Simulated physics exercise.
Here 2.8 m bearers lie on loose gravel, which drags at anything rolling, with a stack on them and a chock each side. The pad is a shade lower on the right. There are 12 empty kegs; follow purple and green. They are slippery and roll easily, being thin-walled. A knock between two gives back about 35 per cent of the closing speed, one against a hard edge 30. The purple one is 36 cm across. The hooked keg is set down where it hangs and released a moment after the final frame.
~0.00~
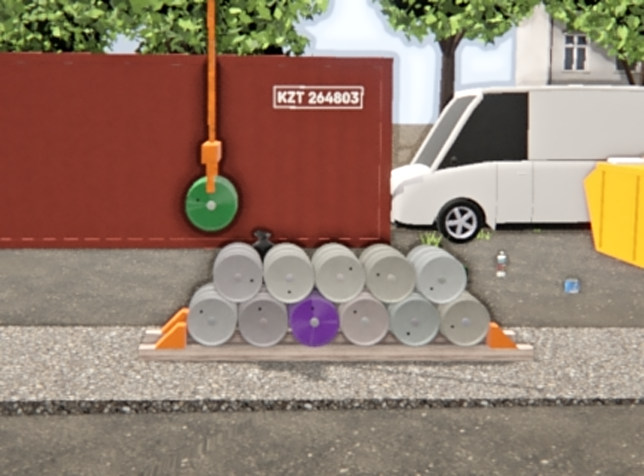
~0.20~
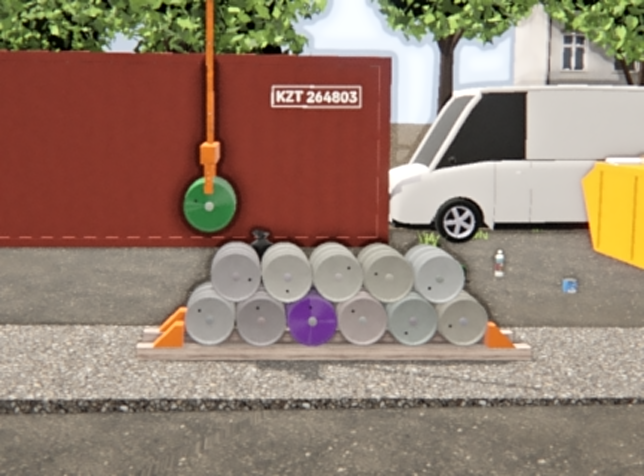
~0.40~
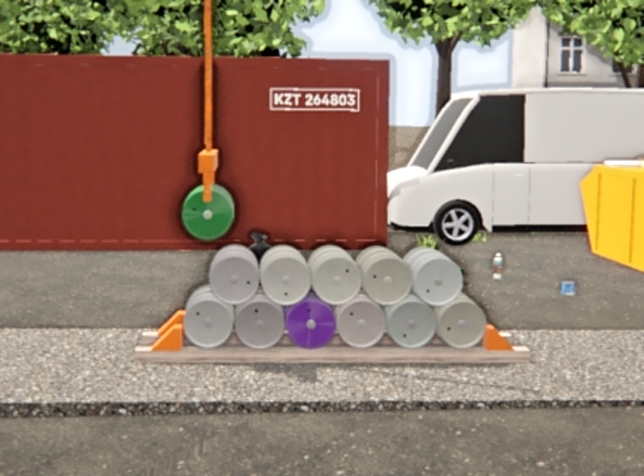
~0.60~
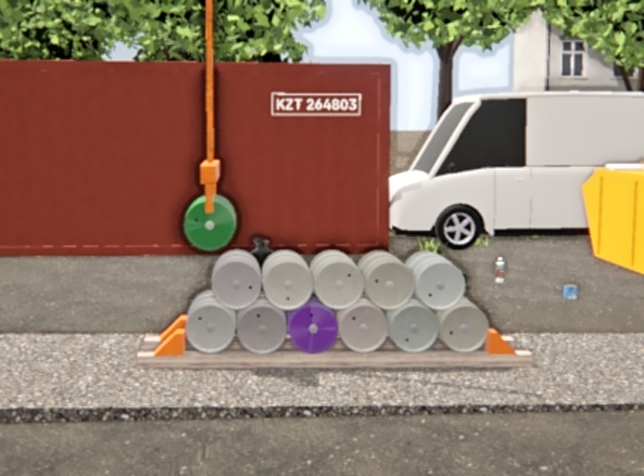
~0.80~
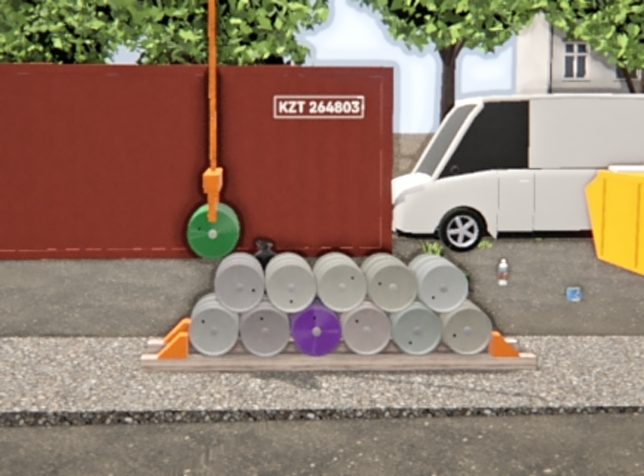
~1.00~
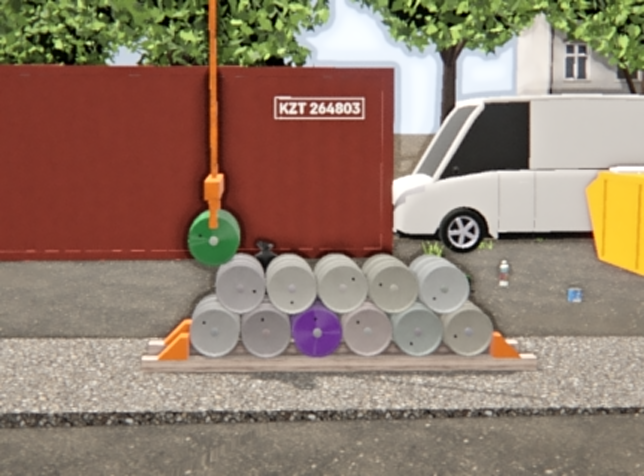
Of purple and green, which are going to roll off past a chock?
Purple is held in, green escapes over a chock.
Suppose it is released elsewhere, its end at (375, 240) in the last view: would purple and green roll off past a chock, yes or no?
Then purple no, green no.
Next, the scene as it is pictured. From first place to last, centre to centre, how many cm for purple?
Purple 0.
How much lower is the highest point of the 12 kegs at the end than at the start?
About 50 cm.
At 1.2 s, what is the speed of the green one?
Near 0.5 m/s.
Then, 1.2 s in, purple is on the bearers, 90 cm inside the left chock; green is up on others, 15 cm inside the left chock, rolling left; 0 past a chock so far.
Then, 1.4 s in, green is up on others, 5 cm inside the left chock, rolling left; still the same for purple; 0 past a chock so far.
Then, 1.6 s in, green is beyond the left chock, rolling left; still the same for purple; 1 past a chock so far.
In the end (3.3 s), purple is on the bearers, 90 cm inside the left chock; green is beyond the left chock; 1 past a chock so far.
